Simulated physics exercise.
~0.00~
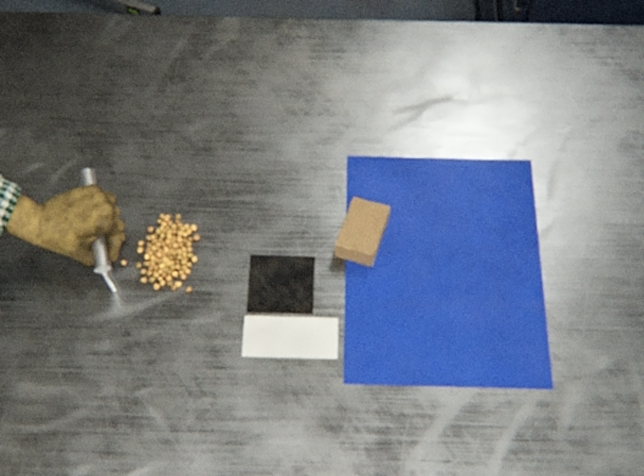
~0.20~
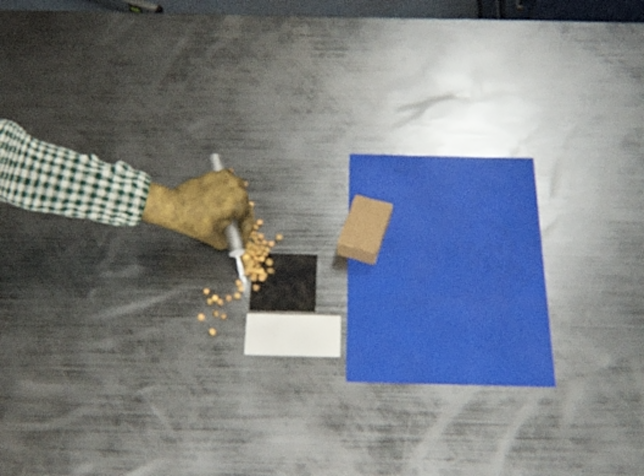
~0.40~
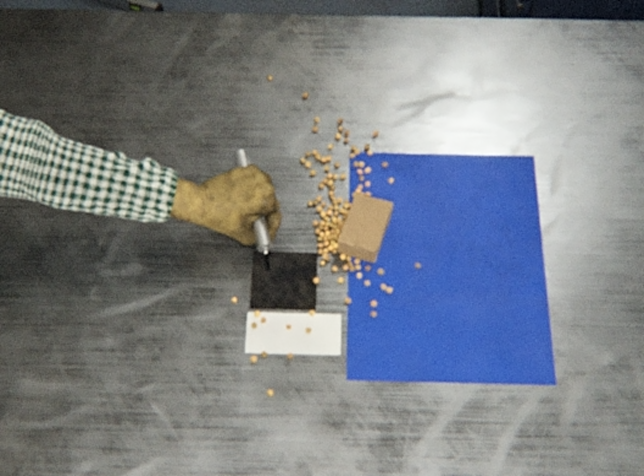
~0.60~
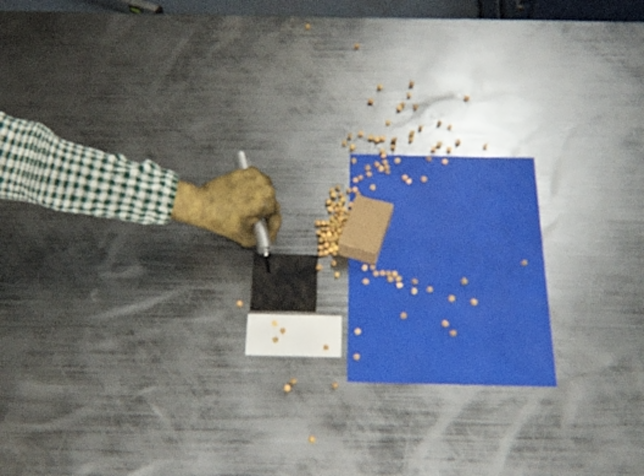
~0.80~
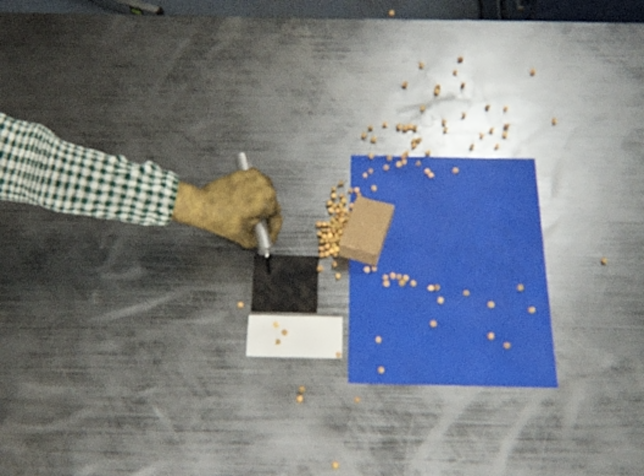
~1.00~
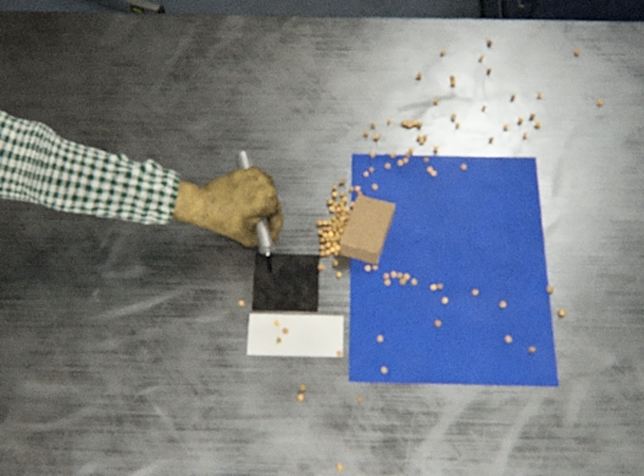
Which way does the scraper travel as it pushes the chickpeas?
The scraper travels to the right, toward the tan block, before it stops.
